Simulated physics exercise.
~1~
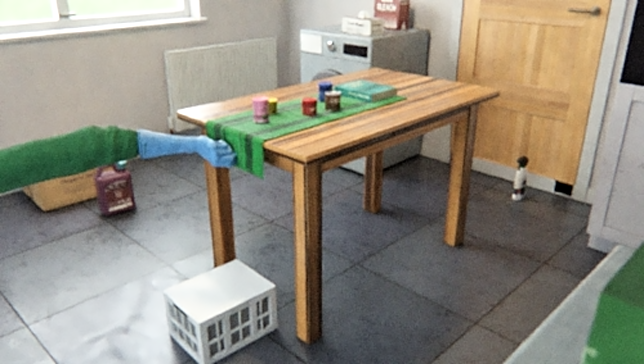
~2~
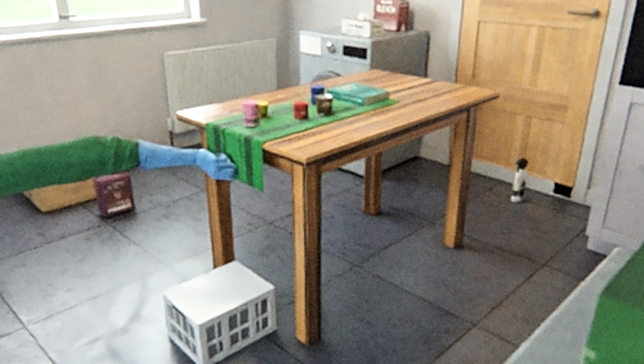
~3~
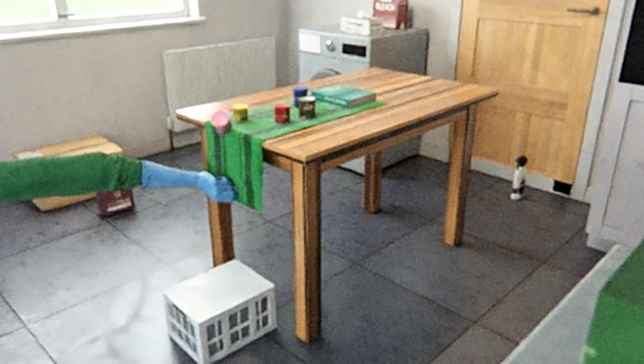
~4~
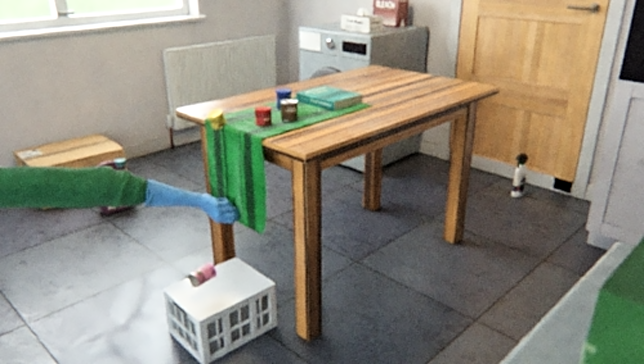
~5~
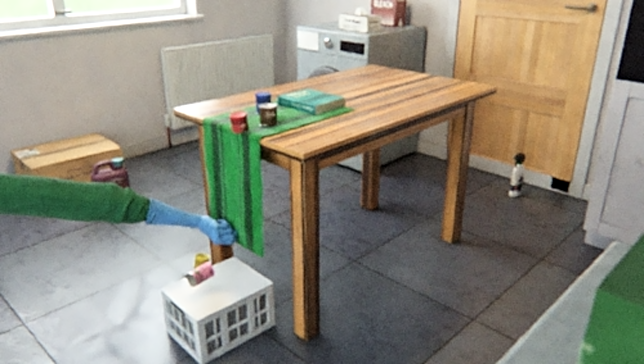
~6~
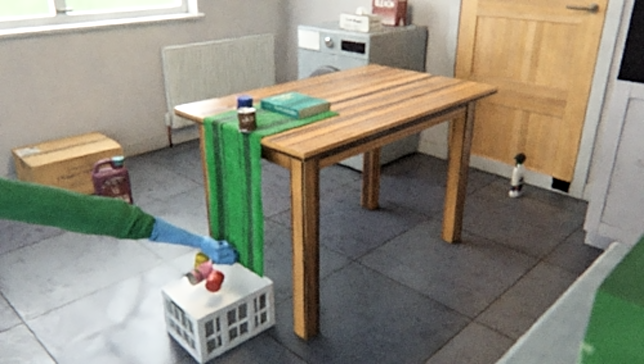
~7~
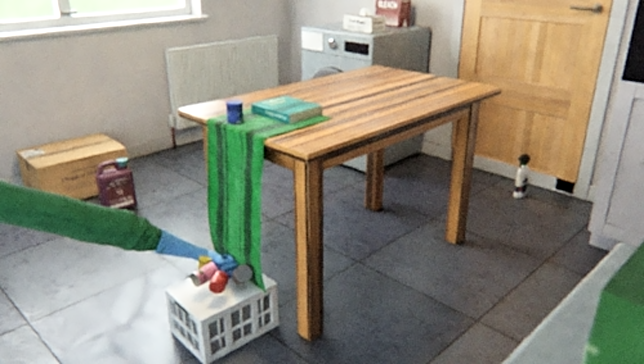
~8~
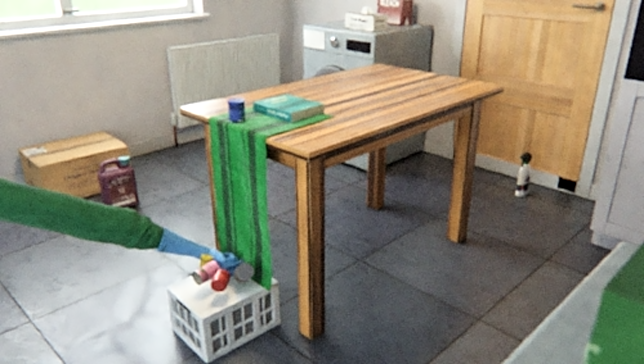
A green-sleeved arm in a blue glove reaches from the left and grips the end of a green cloth on a wooden table, in a grey-tiled room seen from a slightly swaying, raised view. Small pots and cans and a teal book stand on the cloth, with a white crate below. The hand draws the cloth down, carrying everything leftward. The pink can tips off onto the crate, then the yellow, red and brown ones follow in turn. Finally the hand holds the hem at the crate beside the four fallen things, while the blue can and book remain on the table.
